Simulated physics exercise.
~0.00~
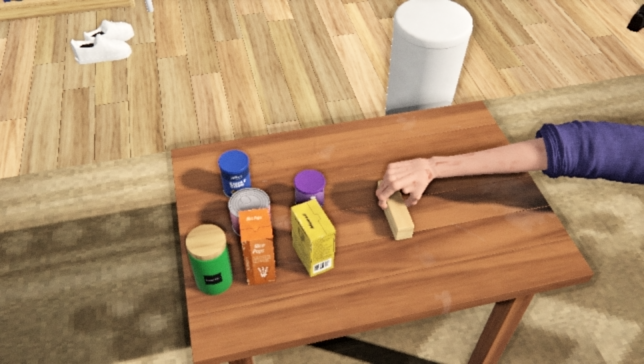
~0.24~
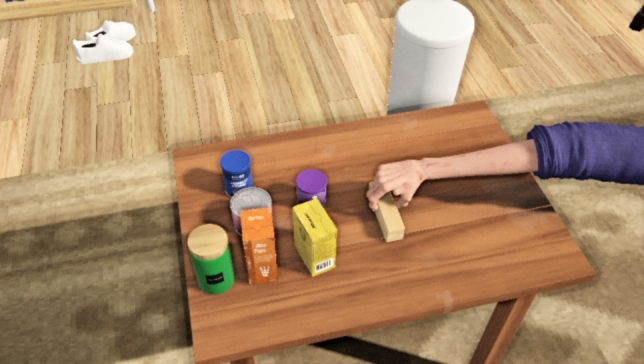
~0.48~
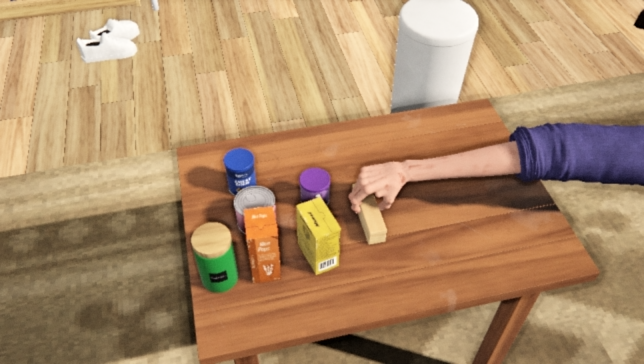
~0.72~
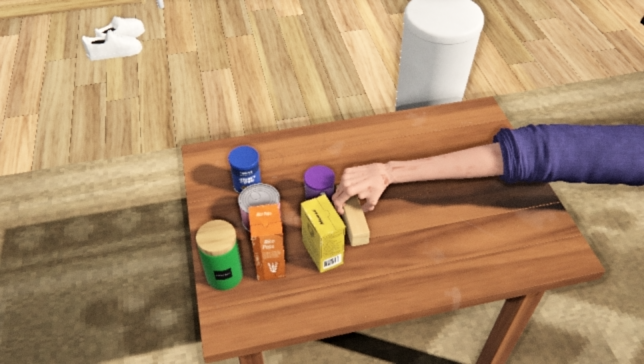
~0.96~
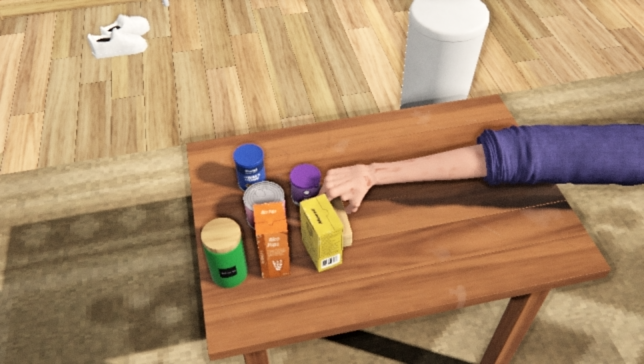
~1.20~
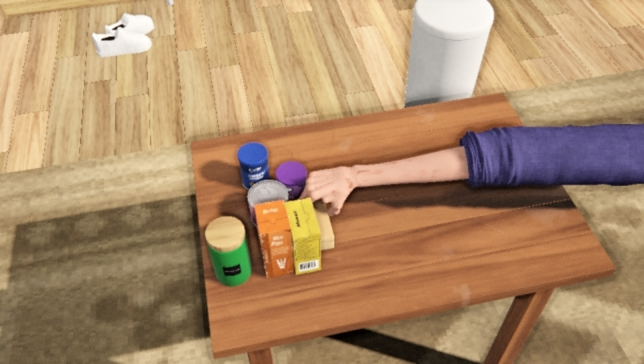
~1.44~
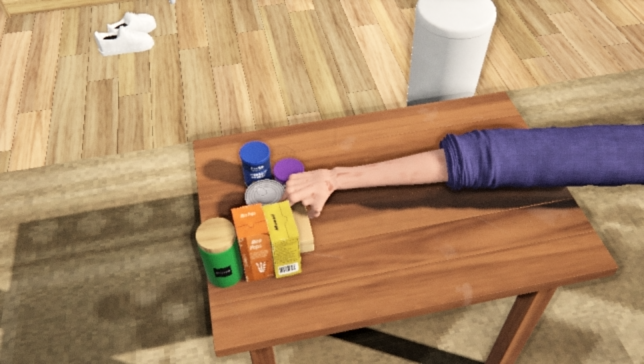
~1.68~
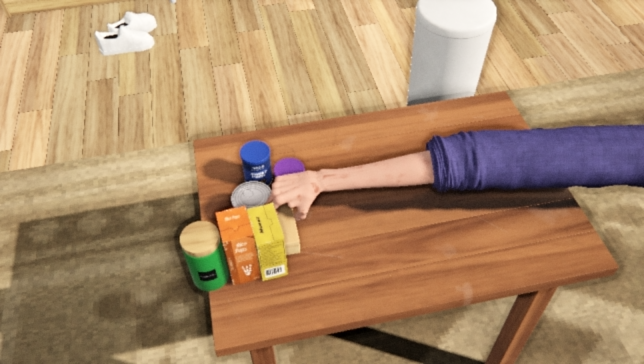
A hand in a purple sleeve slid a small wooden block left across a table, pushing a yellow packet and purple tin, then an orange carton and green jar, until they were bunched at the left end, still upright, while the blue tin stayed put.
